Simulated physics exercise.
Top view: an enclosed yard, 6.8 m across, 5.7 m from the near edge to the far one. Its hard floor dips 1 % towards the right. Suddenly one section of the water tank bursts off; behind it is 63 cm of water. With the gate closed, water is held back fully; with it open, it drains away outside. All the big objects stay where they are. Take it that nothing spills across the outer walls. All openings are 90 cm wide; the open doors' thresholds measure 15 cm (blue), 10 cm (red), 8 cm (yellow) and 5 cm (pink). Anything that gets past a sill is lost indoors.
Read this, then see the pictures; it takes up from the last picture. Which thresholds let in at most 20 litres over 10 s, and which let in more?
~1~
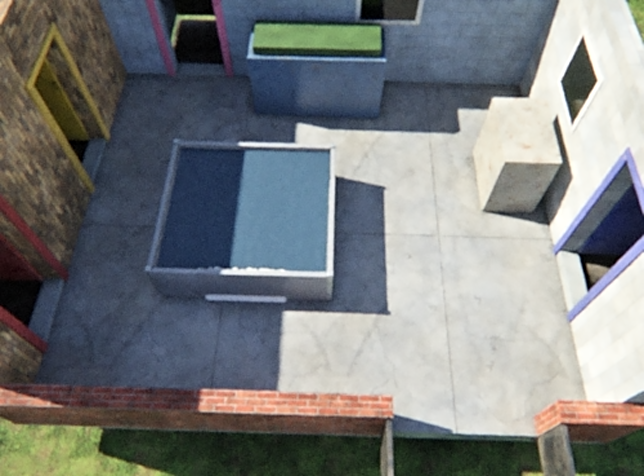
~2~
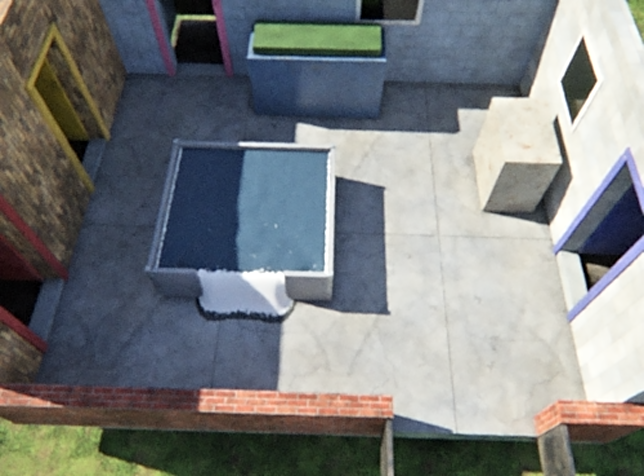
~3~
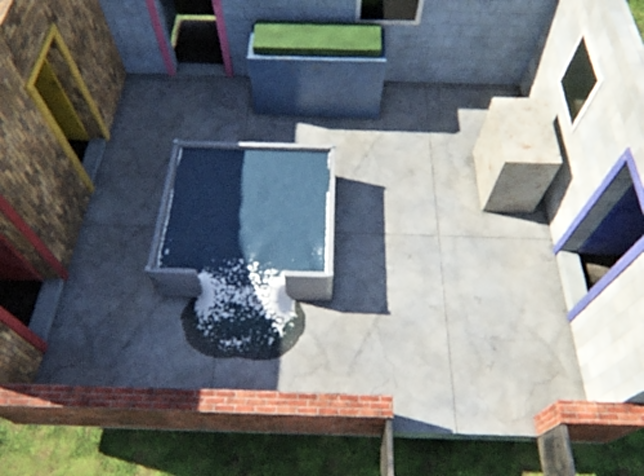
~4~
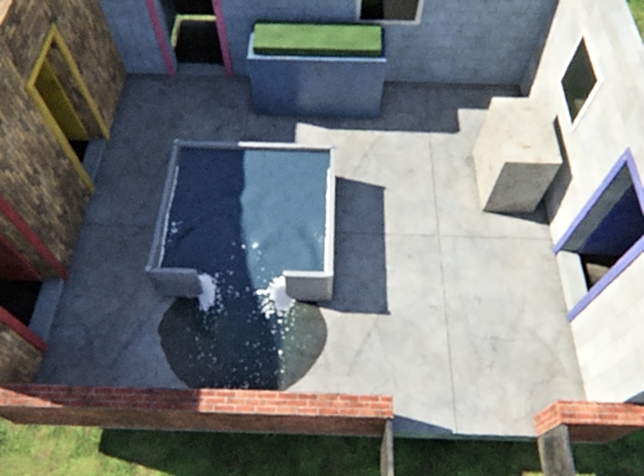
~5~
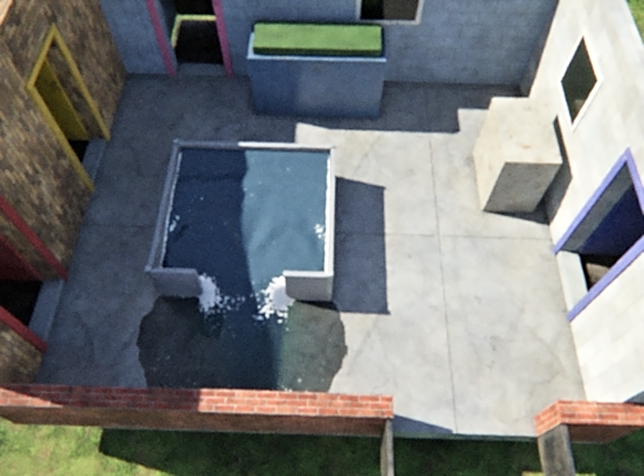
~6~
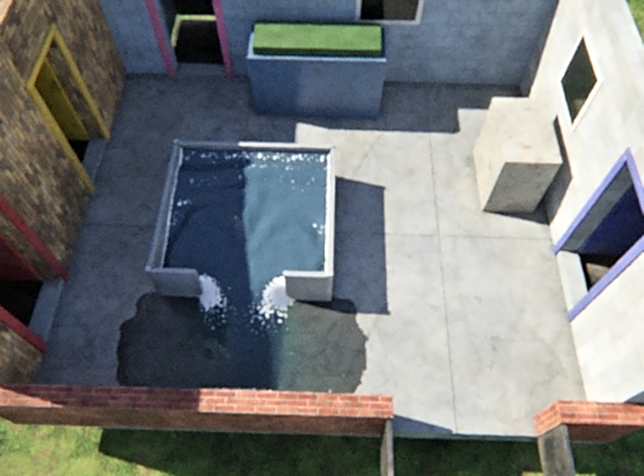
In the end the blue door will see an amount within the limit come in. The red door will see too much water come in. The yellow door will see an amount within the limit come in. The pink door will see too much water come in.
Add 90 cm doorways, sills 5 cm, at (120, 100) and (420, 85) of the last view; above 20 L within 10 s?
Exceeded, within it.
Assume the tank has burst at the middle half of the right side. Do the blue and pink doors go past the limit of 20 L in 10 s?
The blue door comes out more than that and the pink door less than that.
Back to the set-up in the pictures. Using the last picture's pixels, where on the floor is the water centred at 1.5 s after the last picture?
I'd say somewhere around (246, 283).
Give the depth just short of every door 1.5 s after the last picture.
Depths: Blue door 0 cm, red door 17 cm, yellow door 0 cm, pink door 0 cm.
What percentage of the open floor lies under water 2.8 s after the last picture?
Near 55 per cent is wet.
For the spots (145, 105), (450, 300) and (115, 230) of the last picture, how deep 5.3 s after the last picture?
Depths: About 5, 2 and 5 centimetres.
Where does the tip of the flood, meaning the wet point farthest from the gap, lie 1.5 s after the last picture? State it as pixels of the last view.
Near (577, 416).
Then, 0.7 s after the last picture water covers 15 % of the floor and is deepest (44 cm) near (239, 390); blue door not reached, red door not reached, yellow door not reached, pink door not reached.
Then, 1.5 s after the last picture water covers 30 % of the floor and is deepest (38 cm) near (237, 405); blue door not reached, red door 17 cm at the sill, 3 L in, yellow door not reached, pink door not reached.
Then, 2.8 s after the last picture water covers 55 % of the floor and is deepest (25 cm) near (61, 399); blue door 16 cm at the sill, 0 L in, red door 17 cm at the sill, 39 L in, yellow door 4 cm at the sill, 0 L in, pink door not reached.
Then, 5.3 s after the last picture water covers 80 % of the floor and is deepest (17 cm) near (524, 217); blue door 15 cm at the sill, 2 L in, red door 12 cm at the sill, 70 L in, yellow door 4 cm at the sill, 0 L in, pink door 12 cm at the sill, 43 L in.
Then, 9.3 s after the last picture water covers 95 % of the floor and is deepest (12 cm) near (250, 86); blue door 9 cm at the sill, 2 L in, red door 6 cm at the sill, 74 L in, yellow door 6 cm at the sill, 0 L in, pink door 10 cm at the sill, 140 L in.
